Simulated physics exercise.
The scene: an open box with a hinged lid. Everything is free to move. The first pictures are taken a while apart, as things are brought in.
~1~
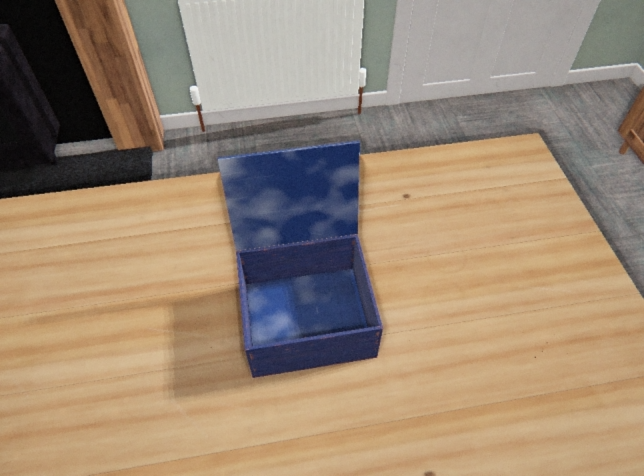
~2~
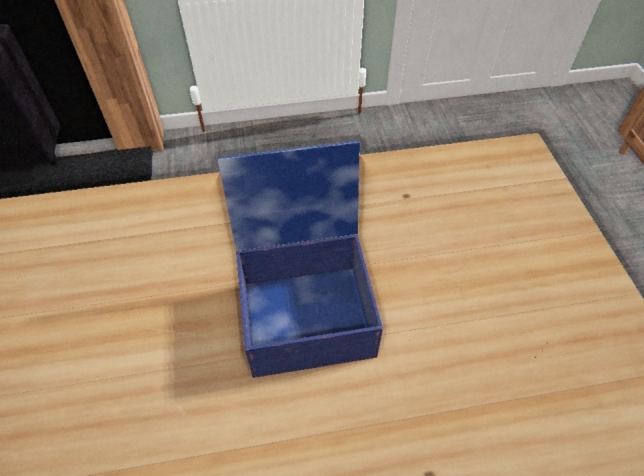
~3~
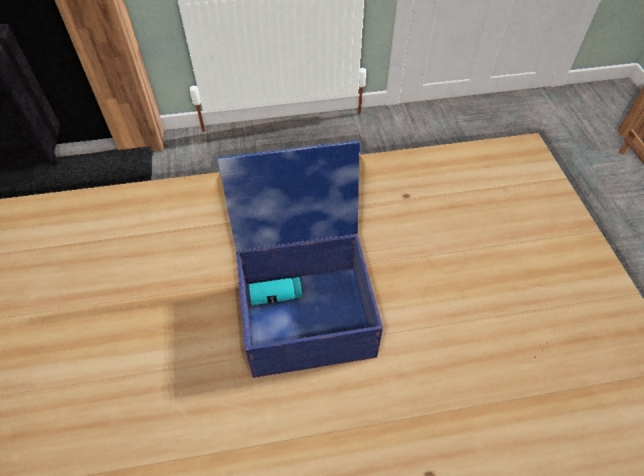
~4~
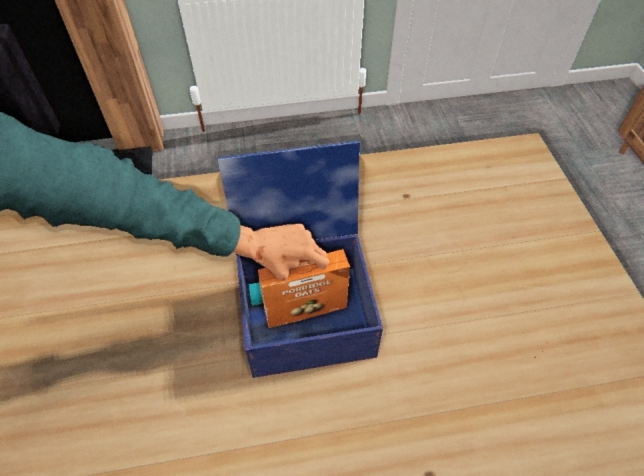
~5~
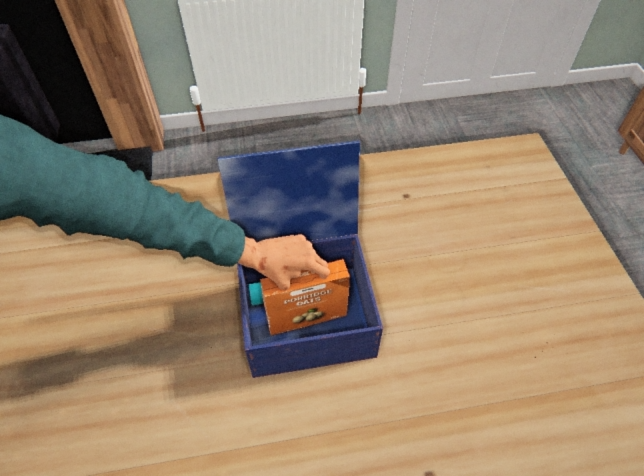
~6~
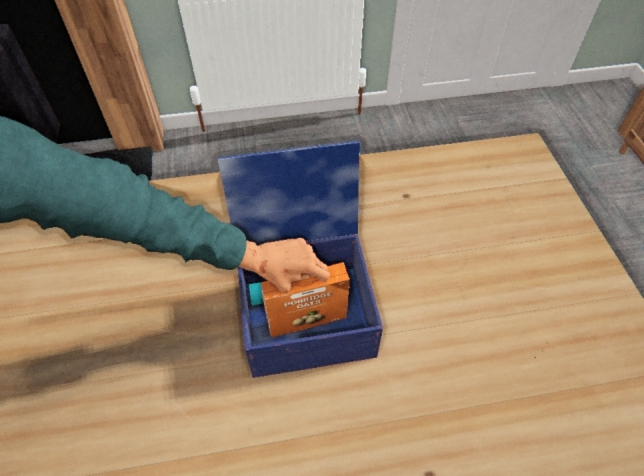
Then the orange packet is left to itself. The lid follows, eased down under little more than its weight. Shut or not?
It will not close.
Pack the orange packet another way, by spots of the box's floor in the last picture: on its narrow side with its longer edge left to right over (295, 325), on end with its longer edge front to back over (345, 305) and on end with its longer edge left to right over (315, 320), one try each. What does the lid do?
In the first case it is held up; in the second case it will not close; in the third case it will not close.
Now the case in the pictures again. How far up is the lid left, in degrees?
Some 20° above the rim.
Then, 1.30 s later than the last frame, lid 76° above the rim.
Then, 1.70 s later than the last frame, lid 46° above the rim.
When it is over, lid 22° above the rim; both as before. End places, in pixels of the last picture, orange packet near (306, 301).
